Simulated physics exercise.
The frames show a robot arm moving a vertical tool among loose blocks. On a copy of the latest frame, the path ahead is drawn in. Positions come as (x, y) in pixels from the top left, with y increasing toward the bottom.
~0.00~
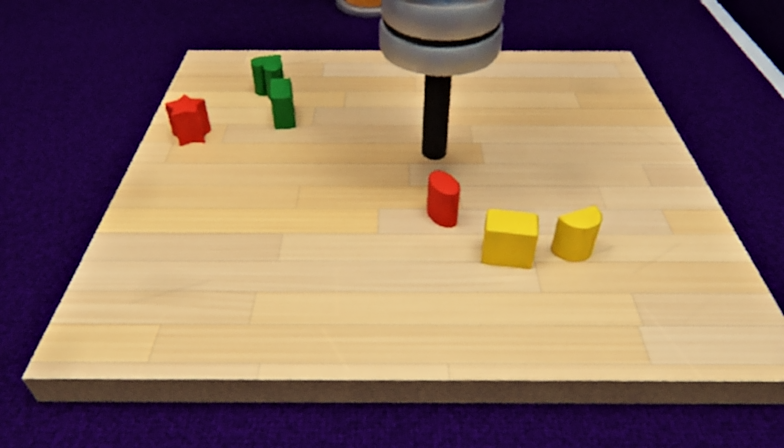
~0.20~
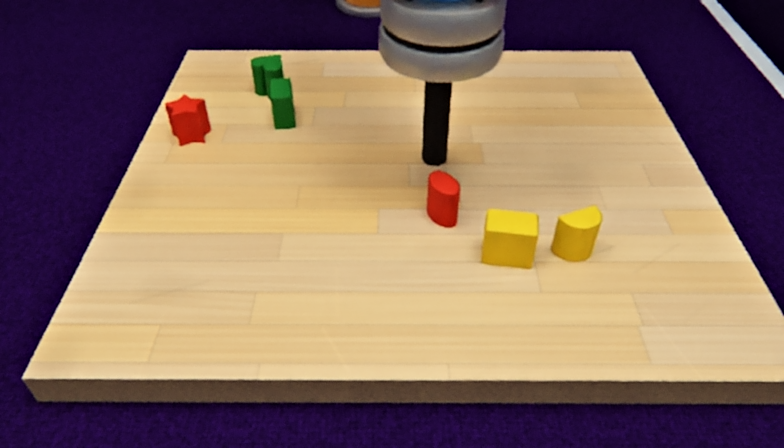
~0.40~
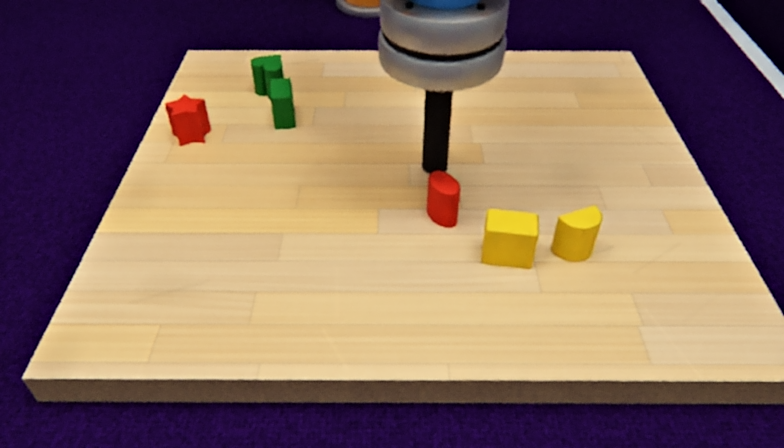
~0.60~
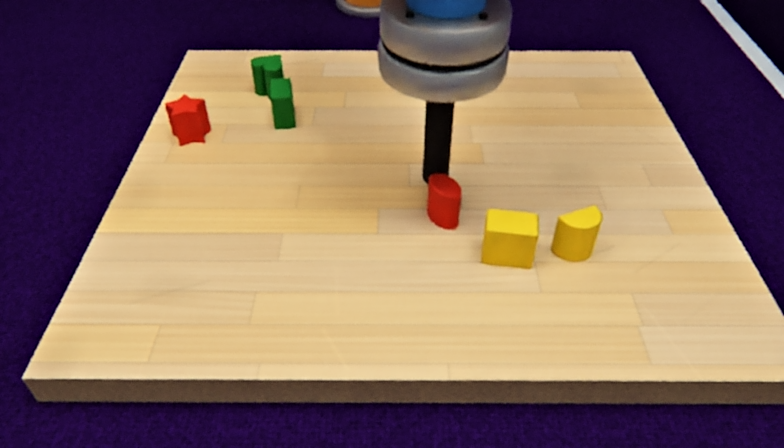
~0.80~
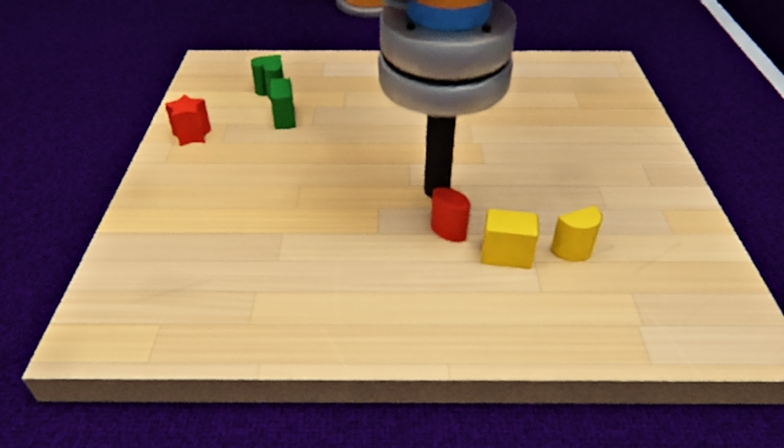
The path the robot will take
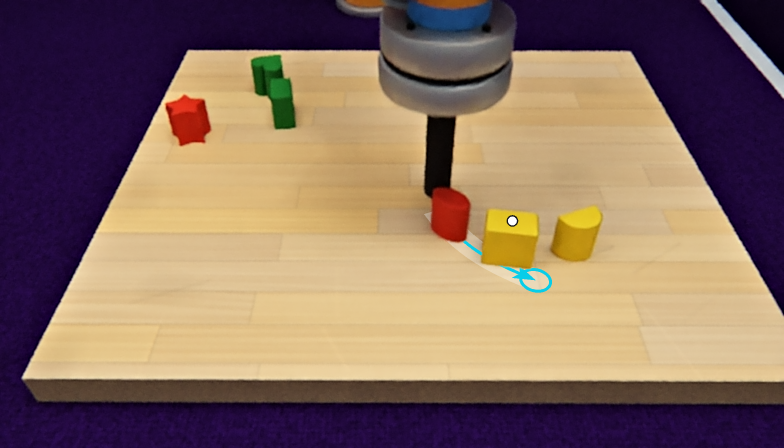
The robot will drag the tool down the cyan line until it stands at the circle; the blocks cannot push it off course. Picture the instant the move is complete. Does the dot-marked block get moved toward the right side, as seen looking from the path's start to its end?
It seems not.
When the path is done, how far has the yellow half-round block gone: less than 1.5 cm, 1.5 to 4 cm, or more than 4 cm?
It moves a fair bit, 1.5 to 4 cm.
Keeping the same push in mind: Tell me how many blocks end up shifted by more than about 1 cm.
Three or more get moved.
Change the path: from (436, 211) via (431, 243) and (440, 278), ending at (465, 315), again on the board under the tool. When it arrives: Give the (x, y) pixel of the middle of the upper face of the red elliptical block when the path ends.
Its top centre is at about (466, 224).
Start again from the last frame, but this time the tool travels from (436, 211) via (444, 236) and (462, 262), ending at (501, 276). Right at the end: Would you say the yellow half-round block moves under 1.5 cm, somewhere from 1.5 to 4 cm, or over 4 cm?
The answer is under 1.5 cm.
Path on the board, from (436, 211) by way of (459, 237) and (493, 261) to (536, 280); the dot is on the yellow rectangle.
What follows on the original path. One third of the way, tool at (461, 217); red elliptical block at (463, 222), turned 40° anticlockwise.
Two thirds of the way, tool at (497, 242); red elliptical block at (466, 235), turned 20° anticlockwise; yellow rectangle at (542, 231), turned 10° anticlockwise.
At the end, tool at (540, 261); red elliptical block at (466, 235), turned 20° anticlockwise; yellow rectangle at (584, 237), turned 50° anticlockwise; yellow half-round block at (609, 213).
